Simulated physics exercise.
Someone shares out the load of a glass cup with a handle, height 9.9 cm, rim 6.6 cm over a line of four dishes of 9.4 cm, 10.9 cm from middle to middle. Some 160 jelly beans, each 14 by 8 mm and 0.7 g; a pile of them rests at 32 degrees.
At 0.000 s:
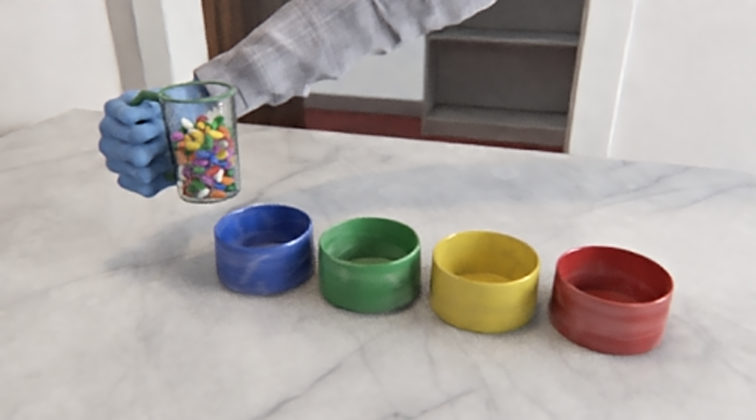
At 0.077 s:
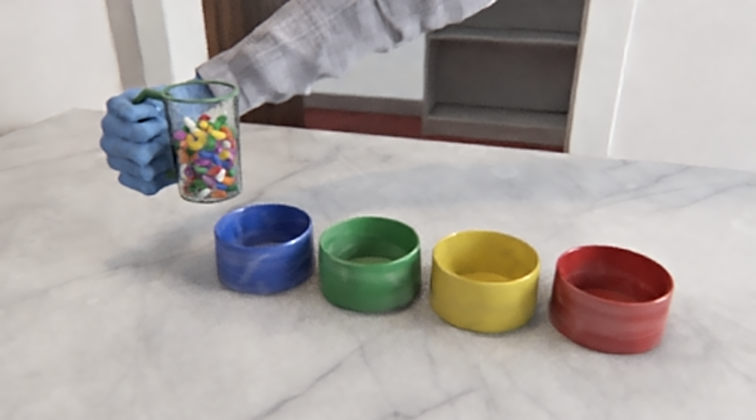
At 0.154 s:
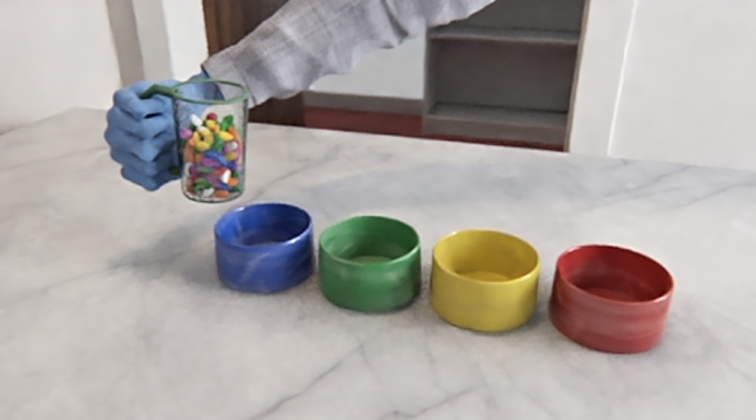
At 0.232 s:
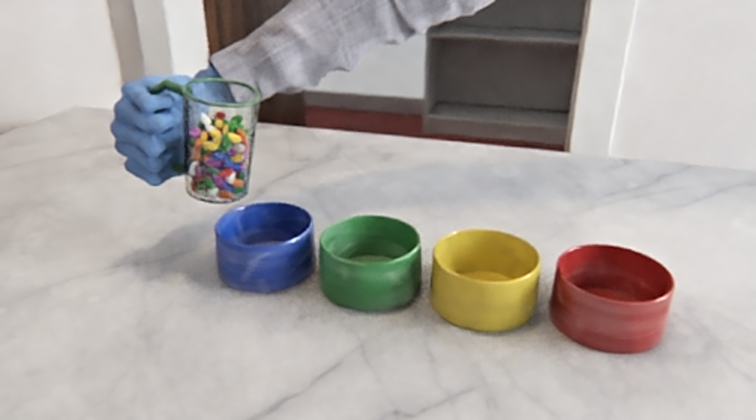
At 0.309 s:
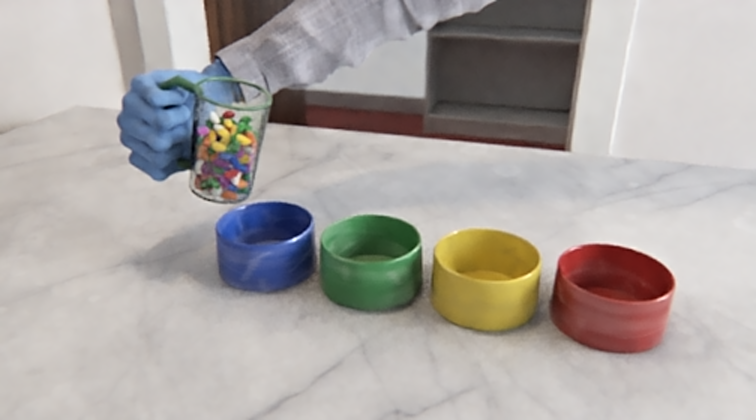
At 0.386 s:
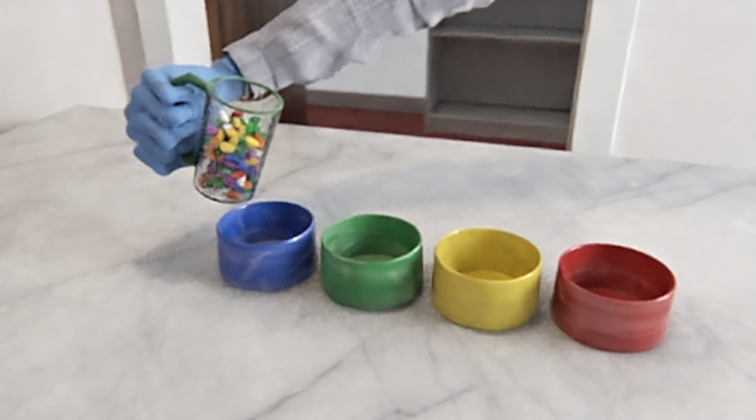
In this clip, a blue-gloved hand holds a clear handled cup of colorful candies near a row of blue, green, yellow and red dishes, then moves it slightly right while gradually tilting it toward the blue dish.
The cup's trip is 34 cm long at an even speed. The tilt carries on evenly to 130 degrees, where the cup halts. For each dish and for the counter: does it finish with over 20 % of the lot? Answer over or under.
Red under, blue under, green under, yellow over, counter under.
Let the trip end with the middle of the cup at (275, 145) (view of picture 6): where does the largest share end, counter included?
The winner: Green.
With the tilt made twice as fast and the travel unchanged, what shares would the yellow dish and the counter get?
In that case yellow 0, counter 0.
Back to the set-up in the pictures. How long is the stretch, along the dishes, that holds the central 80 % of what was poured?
About 6 cm.
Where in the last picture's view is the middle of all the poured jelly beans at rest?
Near (483, 280).
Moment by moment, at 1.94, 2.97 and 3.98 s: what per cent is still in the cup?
In turn: 90, 0, 0.
After 1.94 s, tilt 111 degrees; cup holds 90 %, yellow 5 %.
After 2.97 s, tilt 130 degrees; cup holds 0 %, yellow 95 %.
After 3.98 s, tilt 130 degrees; cup holds 0 %, yellow 95 %.
At rest (4.3 s), red 0 %, blue 0 %, green 0 %, yellow 95 %, counter 5 %.
